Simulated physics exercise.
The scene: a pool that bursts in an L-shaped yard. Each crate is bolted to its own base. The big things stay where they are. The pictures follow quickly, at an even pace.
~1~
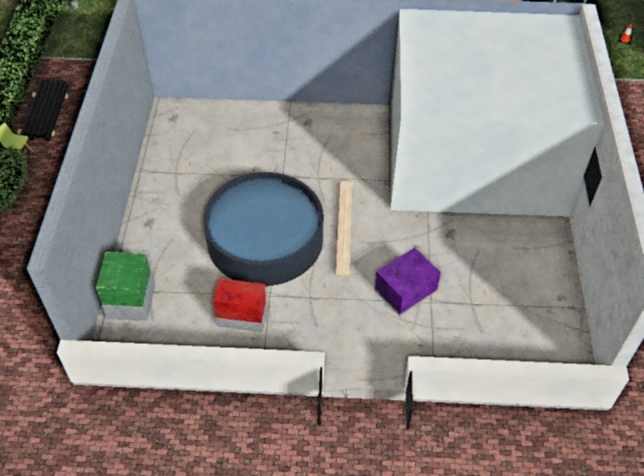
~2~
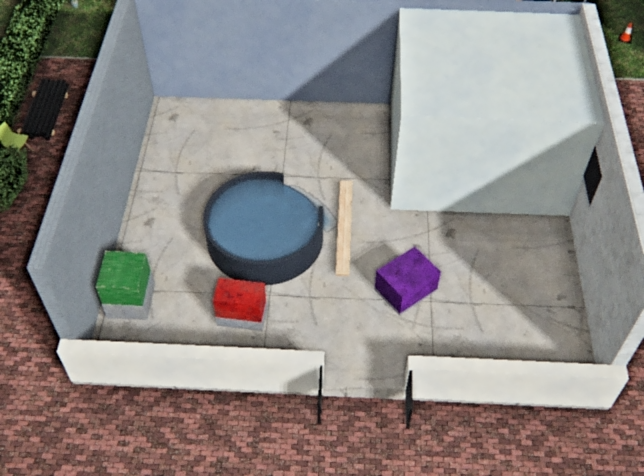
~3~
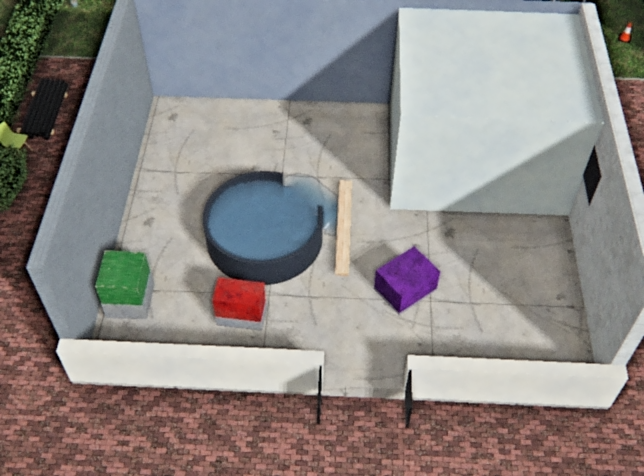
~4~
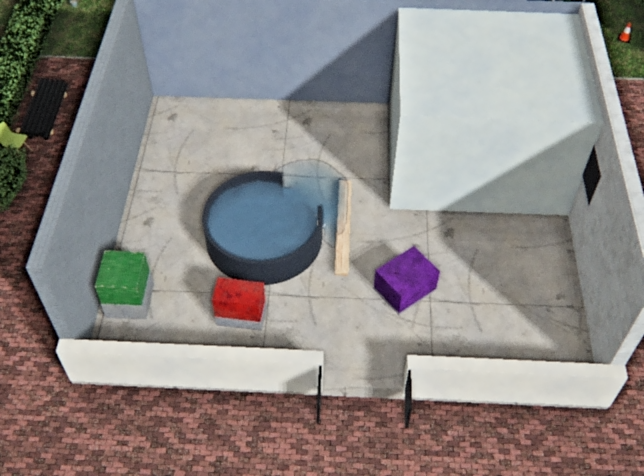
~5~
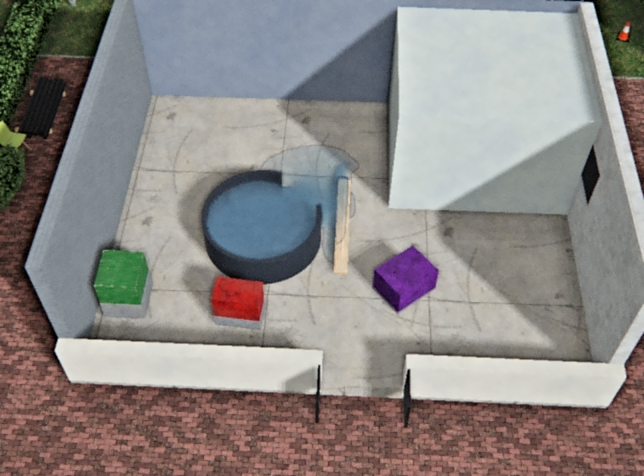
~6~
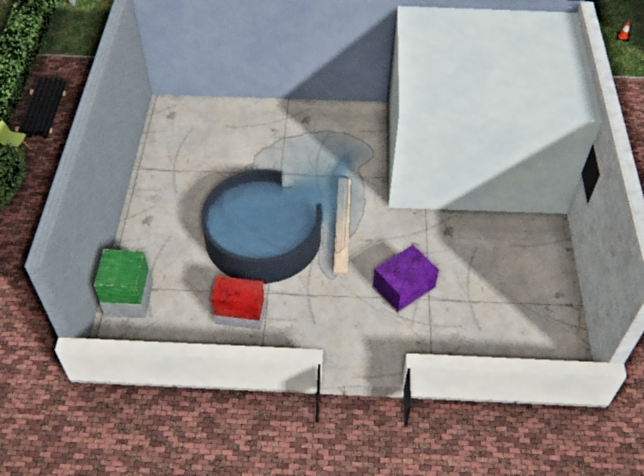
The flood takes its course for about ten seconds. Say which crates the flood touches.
The purple crate is soaked; the red crate keeps dry; the green crate keeps dry.
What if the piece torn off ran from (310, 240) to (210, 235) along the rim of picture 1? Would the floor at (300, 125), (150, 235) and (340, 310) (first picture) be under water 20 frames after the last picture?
In that order: No water, awash, under water.
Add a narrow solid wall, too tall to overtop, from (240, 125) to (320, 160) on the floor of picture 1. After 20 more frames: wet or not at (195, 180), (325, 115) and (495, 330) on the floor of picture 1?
One after the other: Covered, flooded, not flooded.
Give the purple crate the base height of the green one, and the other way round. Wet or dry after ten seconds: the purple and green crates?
The purple crate escapes it; the green crate is topped.
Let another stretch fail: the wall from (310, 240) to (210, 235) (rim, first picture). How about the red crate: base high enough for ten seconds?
One by one: The red one is wetted.
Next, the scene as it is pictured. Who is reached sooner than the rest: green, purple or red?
First comes the one in purple.
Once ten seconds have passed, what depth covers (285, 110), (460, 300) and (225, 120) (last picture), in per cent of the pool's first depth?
In that order: 10, 2 and 6 per cent.
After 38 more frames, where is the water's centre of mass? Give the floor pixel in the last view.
Near (271, 180).
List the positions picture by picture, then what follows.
In the first frame, the round pool at (264, 219) is whole and still.
In the second frame, the front is at (330, 228), out from the gap on the round pool's far side.
In the third frame, water pours out on the round pool's far side and has run to (295, 177).
In the fourth frame, the front is at (318, 163), out from the gap on the round pool's far side.
In the fifth frame, water pours out on the round pool's far side and has run to (335, 150).
In the sixth frame, the front is at (349, 138), out from the gap on the round pool's far side.
A moment on, water covers 20 % of the floor; the purple crate not reached, the red crate not reached, the green crate not reached.
Next, water covers 25 % of the floor; the purple crate water round its plinth, the red crate not reached, the green crate not reached.
Then, water covers 35 % of the floor; the purple crate water round its plinth, the red crate water round its plinth, the green crate not reached.
Later, water covers 50 % of the floor; the purple crate water round its plinth, the red crate water round its plinth, the green crate water round its plinth.
In the end, water covers 80 % of the floor; the purple crate was topped, the red crate stayed above the water, the green crate stayed above the water.
